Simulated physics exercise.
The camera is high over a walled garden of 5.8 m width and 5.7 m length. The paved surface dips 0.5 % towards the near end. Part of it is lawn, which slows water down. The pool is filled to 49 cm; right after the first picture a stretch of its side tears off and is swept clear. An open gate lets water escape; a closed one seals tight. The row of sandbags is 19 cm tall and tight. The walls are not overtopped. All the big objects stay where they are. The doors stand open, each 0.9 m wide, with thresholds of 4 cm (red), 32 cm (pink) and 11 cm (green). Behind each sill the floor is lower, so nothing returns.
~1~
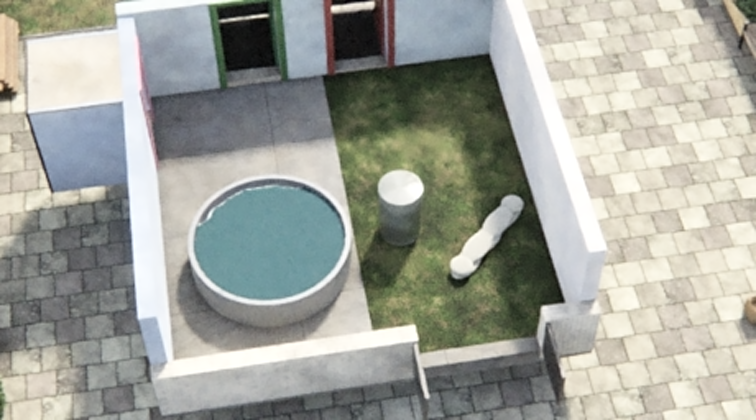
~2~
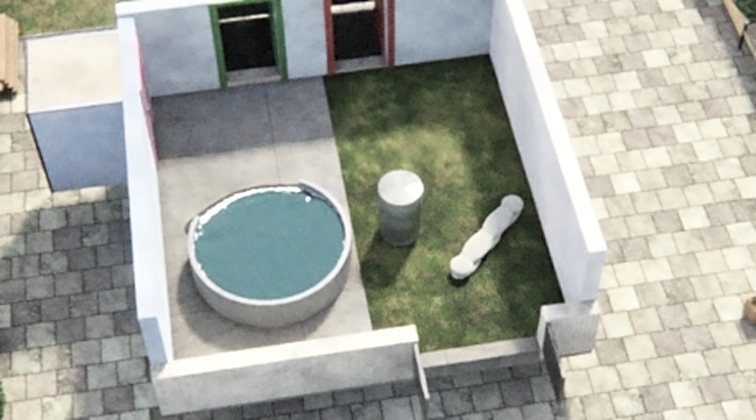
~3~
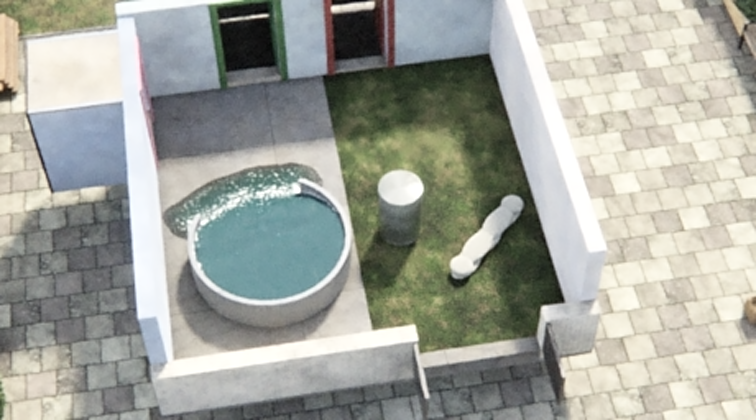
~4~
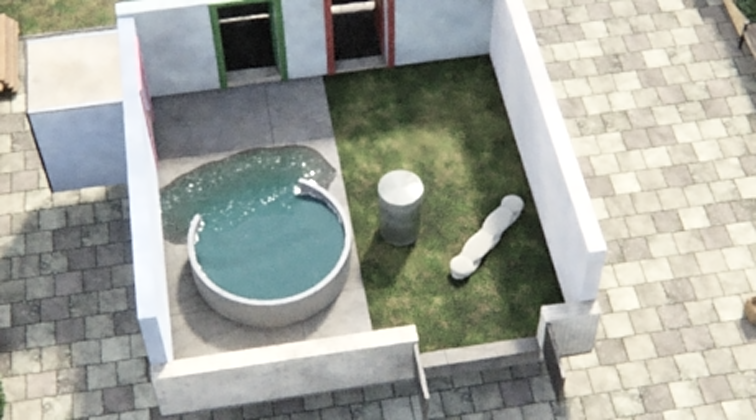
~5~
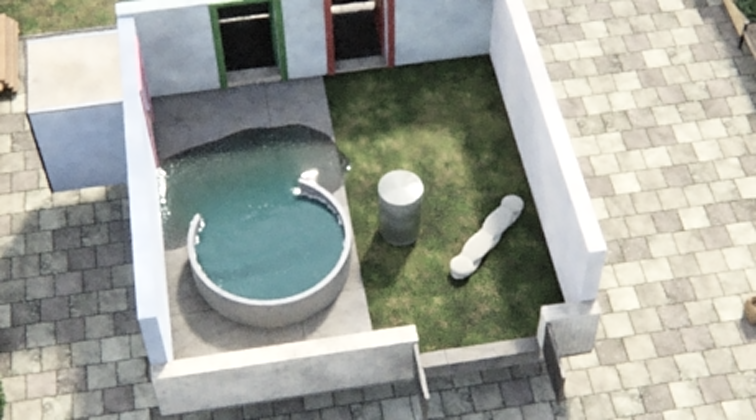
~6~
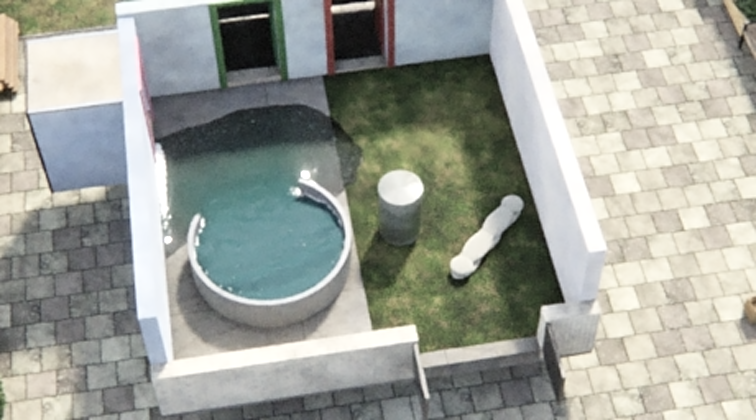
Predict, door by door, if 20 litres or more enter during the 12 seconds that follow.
Door by door: At the red door it passes the limit; at the pink door it keeps below the limit; at the green door it goes over the limit.
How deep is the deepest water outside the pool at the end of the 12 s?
Roughly 8 cm.
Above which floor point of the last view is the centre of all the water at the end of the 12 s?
Around (352, 200).
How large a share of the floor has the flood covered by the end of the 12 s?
Near 95 per cent is wet.
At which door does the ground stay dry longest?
Last comes the red one.
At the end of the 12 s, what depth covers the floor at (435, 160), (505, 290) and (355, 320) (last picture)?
Roughly 7, 3 and 6 cm, in turn.
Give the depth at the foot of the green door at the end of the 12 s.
Some 4.0 cm.
A moment later water covers 30 % of the floor and is deepest (37 cm) near (151, 99); red door not reached, pink door 14 cm at the sill, 0 L in, green door 19 cm at the sill, 1 L in.
Soon after water covers 35 % of the floor and is deepest (38 cm) near (176, 120); red door 7 cm at the sill, 0 L in, pink door 23 cm at the sill, 0 L in, green door 25 cm at the sill, 31 L in.
Next water covers 45 % of the floor and is deepest (21 cm) near (152, 107); red door 10 cm at the sill, 13 L in, pink door 20 cm at the sill, 0 L in, green door 19 cm at the sill, 94 L in.
Later on water covers 75 % of the floor and is deepest (14 cm) near (512, 198); red door 7 cm at the sill, 47 L in, pink door 8 cm at the sill, 0 L in, green door 7 cm at the sill, 112 L in.
At the end water covers 95 % of the floor and is deepest (8 cm) near (291, 372); red door 6 cm at the sill, 65 L in, pink door 3 cm at the sill, 0 L in, green door 4 cm at the sill, 112 L in.
